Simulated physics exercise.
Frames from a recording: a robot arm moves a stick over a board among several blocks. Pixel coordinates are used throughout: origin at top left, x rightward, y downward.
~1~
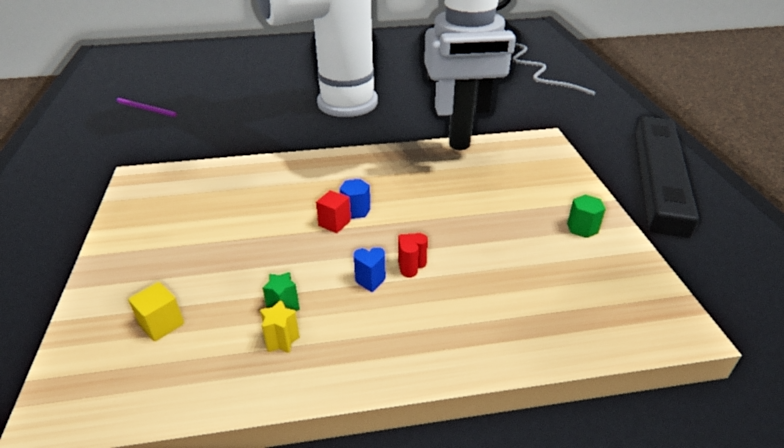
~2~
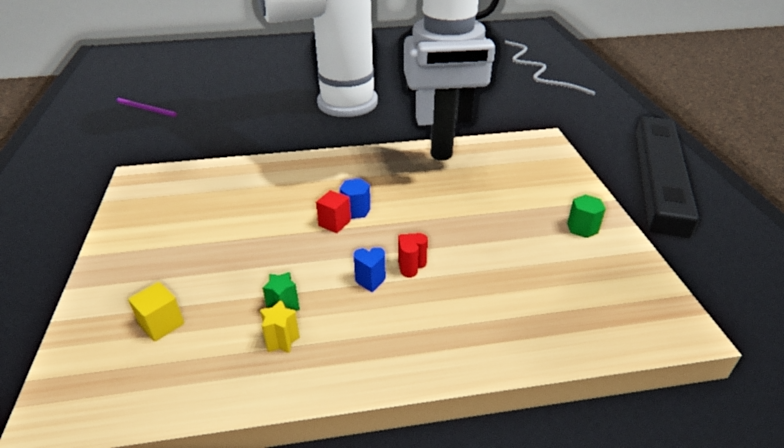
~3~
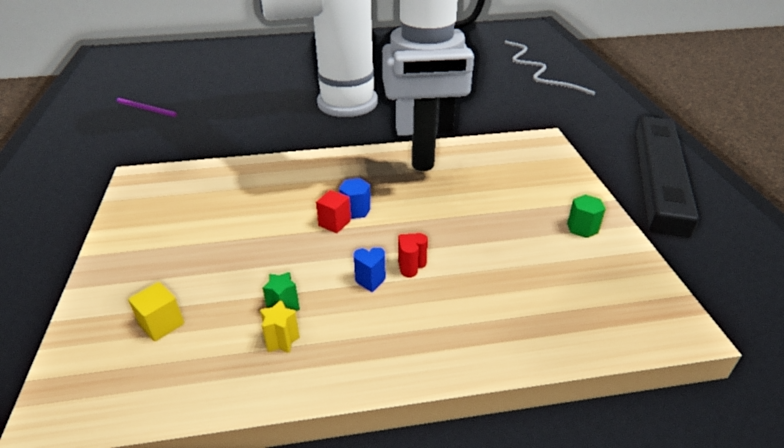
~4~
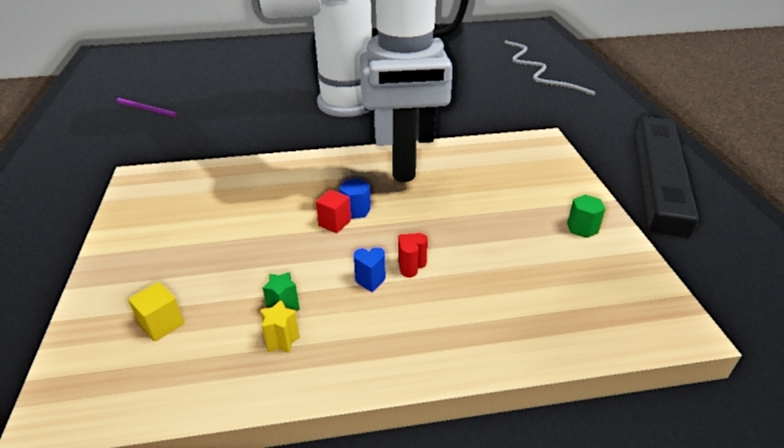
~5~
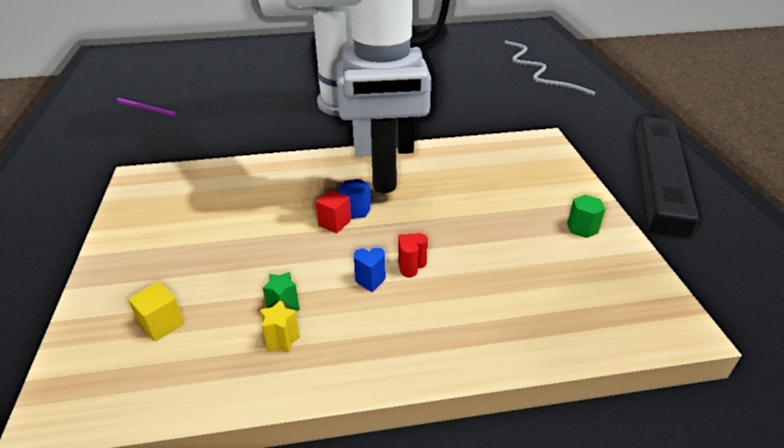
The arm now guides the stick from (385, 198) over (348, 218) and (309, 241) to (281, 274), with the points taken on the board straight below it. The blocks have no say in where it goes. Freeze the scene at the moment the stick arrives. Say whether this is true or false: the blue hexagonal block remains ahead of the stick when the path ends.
That is false.
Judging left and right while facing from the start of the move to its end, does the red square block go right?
Yes
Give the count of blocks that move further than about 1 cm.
I count two.
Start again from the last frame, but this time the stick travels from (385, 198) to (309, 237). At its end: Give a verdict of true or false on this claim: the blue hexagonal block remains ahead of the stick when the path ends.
That claim is true.
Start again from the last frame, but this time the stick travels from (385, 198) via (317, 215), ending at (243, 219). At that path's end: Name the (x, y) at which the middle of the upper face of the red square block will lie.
That would be at about pixel (294, 226).
What follows on the original path. One third of the way, stick (347, 207); red square block (298, 213), turned 20° clockwise; blue hexagonal block (321, 202).
Two thirds of the way, stick (307, 230); red square block (248, 229), turned 40° clockwise; blue hexagonal block (277, 223), turned 25° clockwise.
At the end, stick (279, 263); green star still; red square block (226, 233), turned 70° clockwise; blue hexagonal block (254, 235), turned 55° clockwise.
